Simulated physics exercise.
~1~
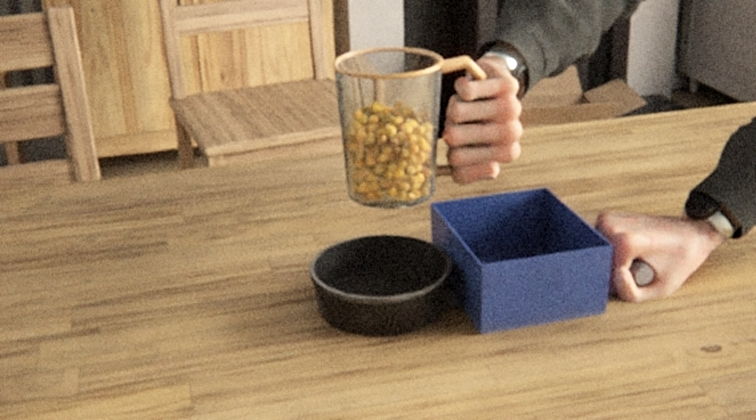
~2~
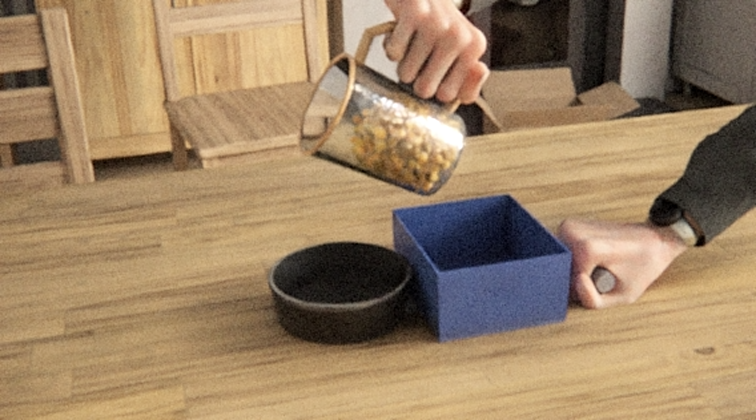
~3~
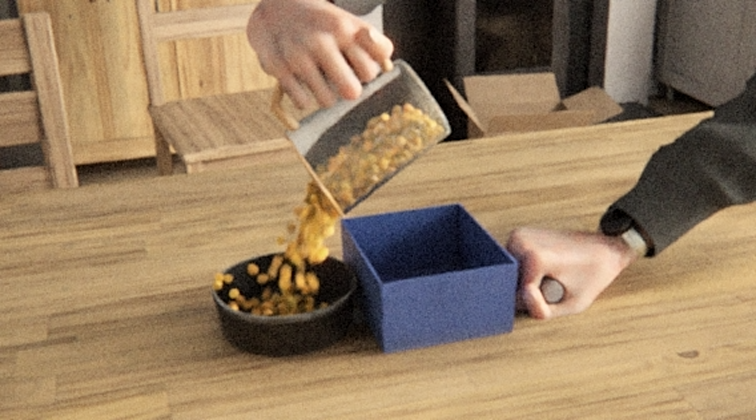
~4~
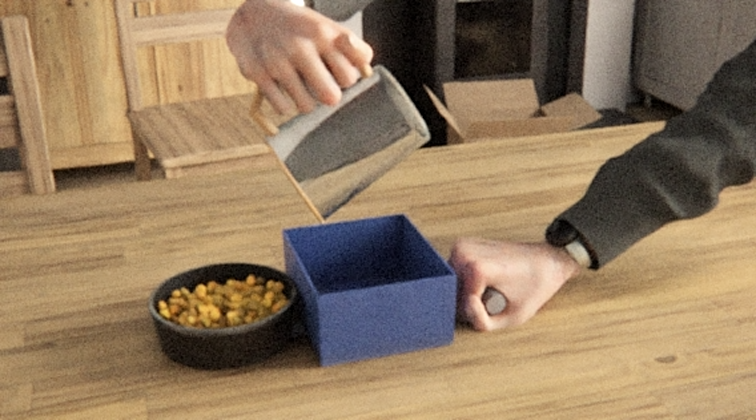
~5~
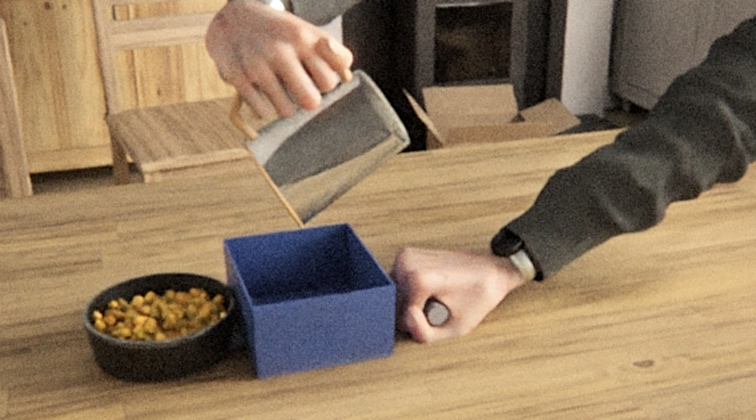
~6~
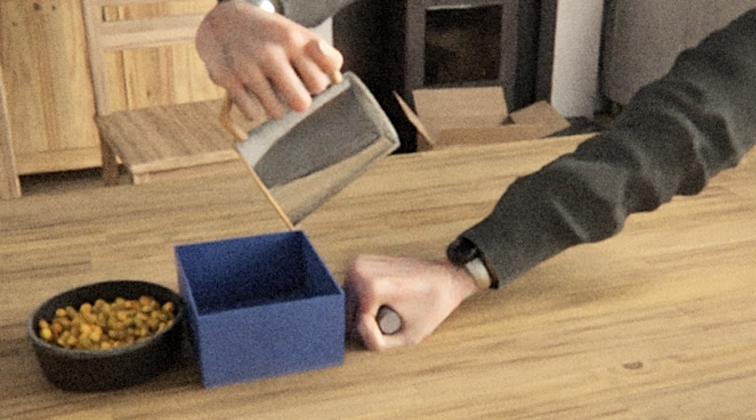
A person pours yellow kernels into a black dish while sliding it and a blue box left.
